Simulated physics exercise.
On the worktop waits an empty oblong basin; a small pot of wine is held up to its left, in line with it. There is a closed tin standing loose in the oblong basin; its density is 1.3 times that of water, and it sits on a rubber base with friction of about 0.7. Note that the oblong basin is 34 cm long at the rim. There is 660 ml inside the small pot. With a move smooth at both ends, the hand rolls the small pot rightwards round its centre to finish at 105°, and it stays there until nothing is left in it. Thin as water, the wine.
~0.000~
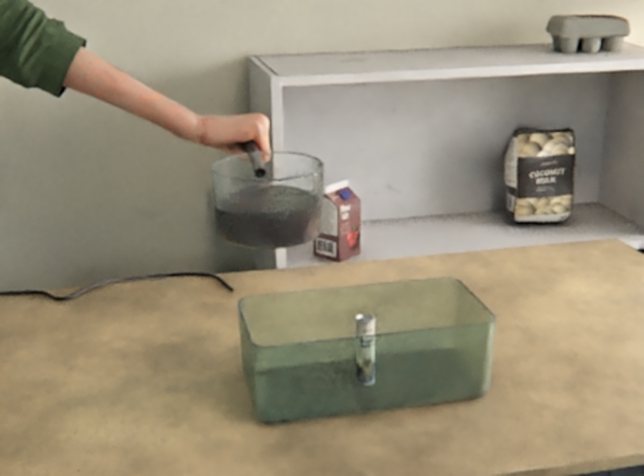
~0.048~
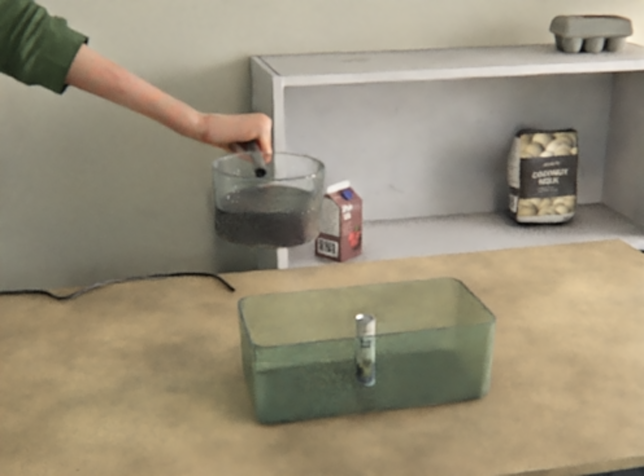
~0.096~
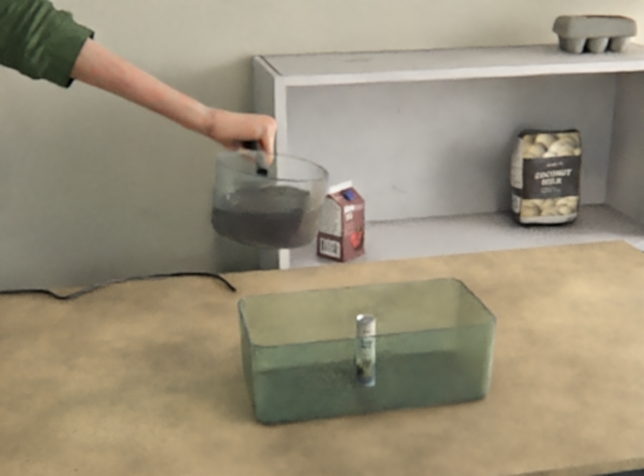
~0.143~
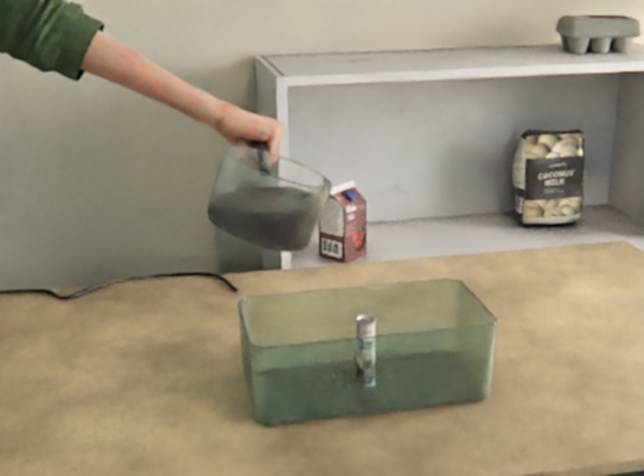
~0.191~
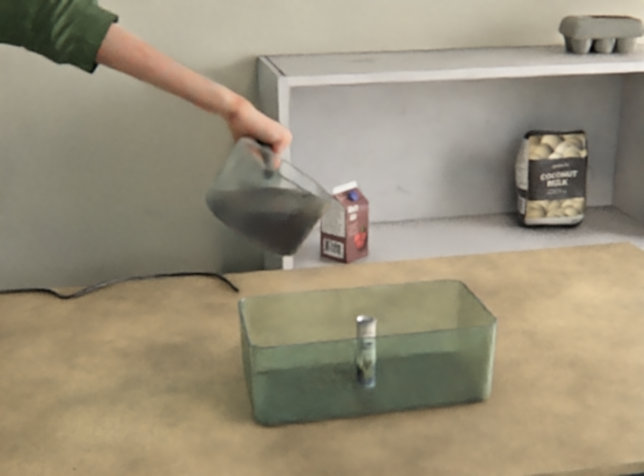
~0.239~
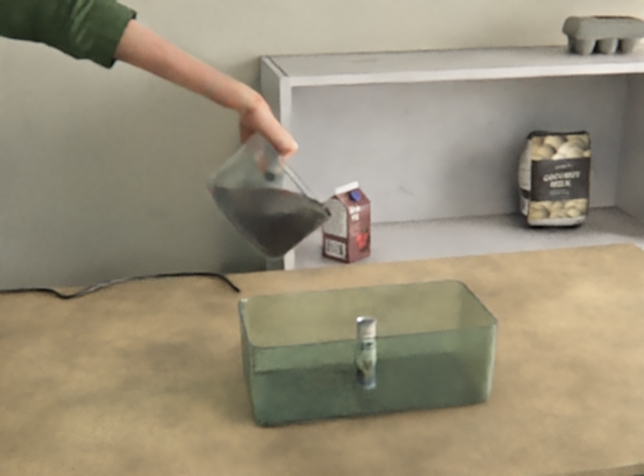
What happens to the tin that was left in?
It is knocked down.
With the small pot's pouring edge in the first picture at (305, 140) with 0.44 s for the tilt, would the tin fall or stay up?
Then the tin comes down.
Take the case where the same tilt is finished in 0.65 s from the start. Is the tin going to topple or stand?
In that case the tin overturns.
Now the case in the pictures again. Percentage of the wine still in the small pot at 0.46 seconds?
Close to 32 percent of the liquid remains at that time.
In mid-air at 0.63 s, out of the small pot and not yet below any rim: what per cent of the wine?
Estimate: About 12 in a hundred.
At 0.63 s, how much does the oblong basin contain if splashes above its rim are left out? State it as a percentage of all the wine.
That comes to about 78 percent.
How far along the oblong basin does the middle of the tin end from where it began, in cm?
Around 10.0 cm.
Then, 0.46 s in, the tilt is 104° and 32 per cent is still to pour; the tin stands where it began.
Then, 0.63 s in, the tilt is 105° and 11 per cent is still to pour; the tin leans 8°.
Then, 0.80 s in, the tilt is 105° and 2 per cent is still to pour; the tin leans 36°.
Then, 0.99 s in, the tilt is 105° and 0 per cent is still to pour; the tin lies on its side.
Finally, the tin lies on its side.
